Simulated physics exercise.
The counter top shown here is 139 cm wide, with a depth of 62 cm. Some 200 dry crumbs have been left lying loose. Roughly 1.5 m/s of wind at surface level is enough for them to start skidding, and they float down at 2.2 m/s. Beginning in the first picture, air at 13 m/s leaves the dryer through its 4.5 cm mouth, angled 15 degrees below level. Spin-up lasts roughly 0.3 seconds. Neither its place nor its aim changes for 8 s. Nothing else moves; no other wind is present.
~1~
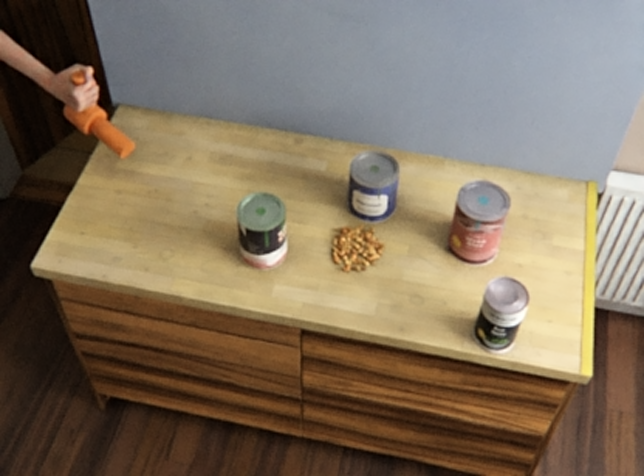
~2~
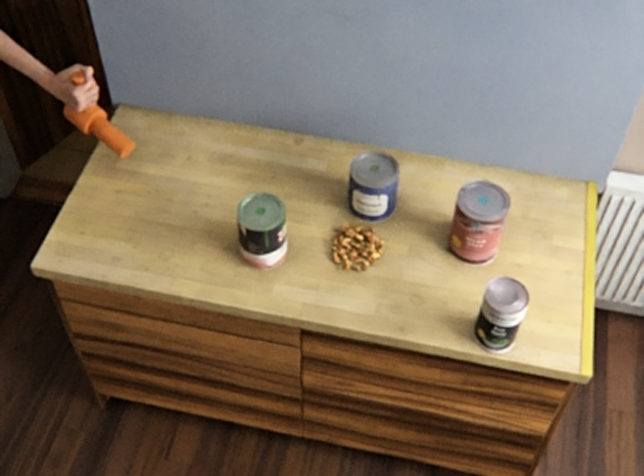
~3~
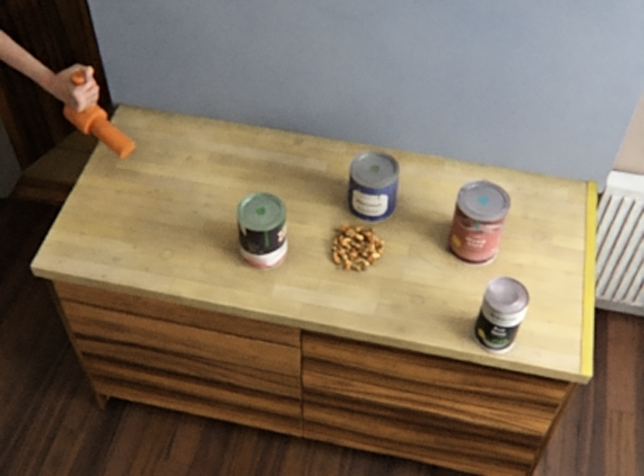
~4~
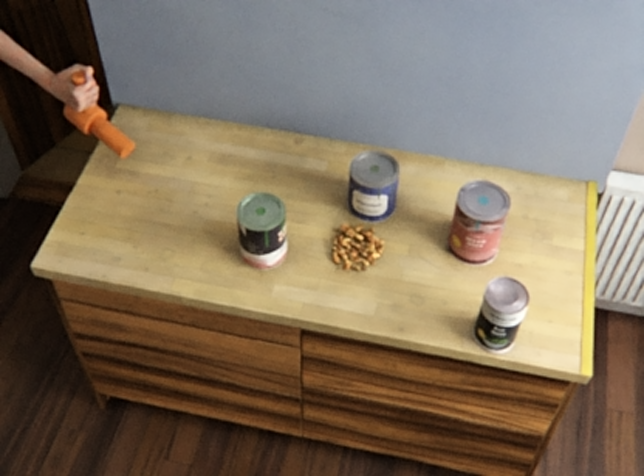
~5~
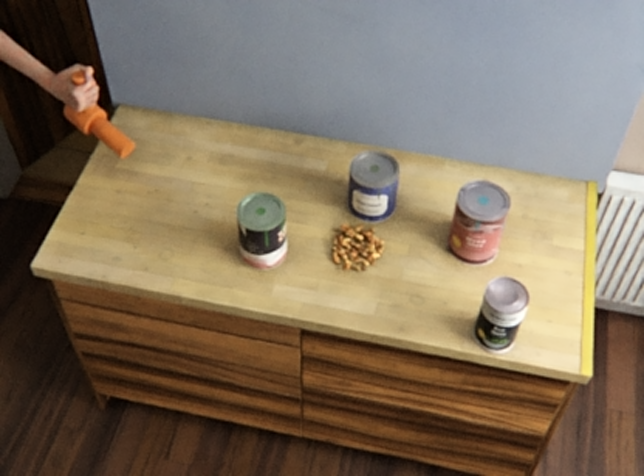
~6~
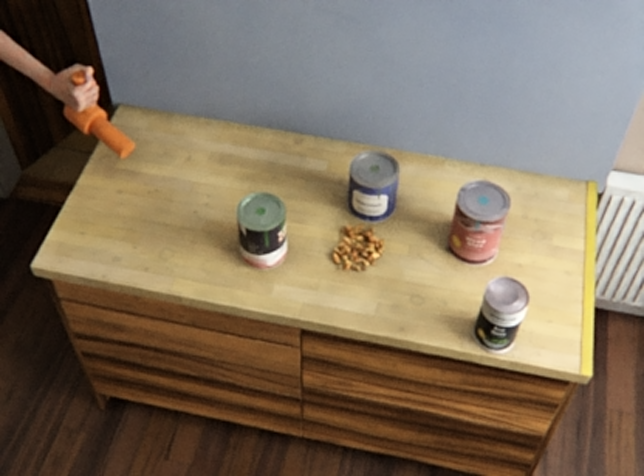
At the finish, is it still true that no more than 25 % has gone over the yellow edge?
No, more than that has gone.
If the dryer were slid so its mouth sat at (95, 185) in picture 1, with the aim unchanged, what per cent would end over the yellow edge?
It would come out near 0 in a hundred.
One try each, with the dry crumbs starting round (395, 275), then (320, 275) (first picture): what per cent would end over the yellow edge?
Taking the two spots in order, I'd say around 40 percent and then 5 percent.
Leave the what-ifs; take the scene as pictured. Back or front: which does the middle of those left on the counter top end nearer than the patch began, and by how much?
To the near part, near enough 10 cm.
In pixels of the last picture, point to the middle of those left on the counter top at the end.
I'd put it around (440, 292).
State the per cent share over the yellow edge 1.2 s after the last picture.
About 50 per cent.
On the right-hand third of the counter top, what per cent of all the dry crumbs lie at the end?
I'd estimate around 30 per cent.
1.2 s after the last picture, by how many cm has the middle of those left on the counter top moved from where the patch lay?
Measured offset: Approx. 25 cm.
Then, 1.2 s after the last picture, 46 % are on the move or not yet settled, 52 % are over the yellow edge; the middle of those still in play is near (441, 293).
Then, 2.2 s after the last picture, 42 % are on the move or not yet settled, 54 % are over the yellow edge; the middle of those still in play is near (440, 286).
Then, 4.1 s after the last picture, 40 % are on the move or not yet settled, 56 % are over the yellow edge; the middle of those still in play is near (441, 293).
Then, 7.7 s after the last picture, at the end, 57 % are over the yellow edge; the middle of those still in play is near (440, 292).
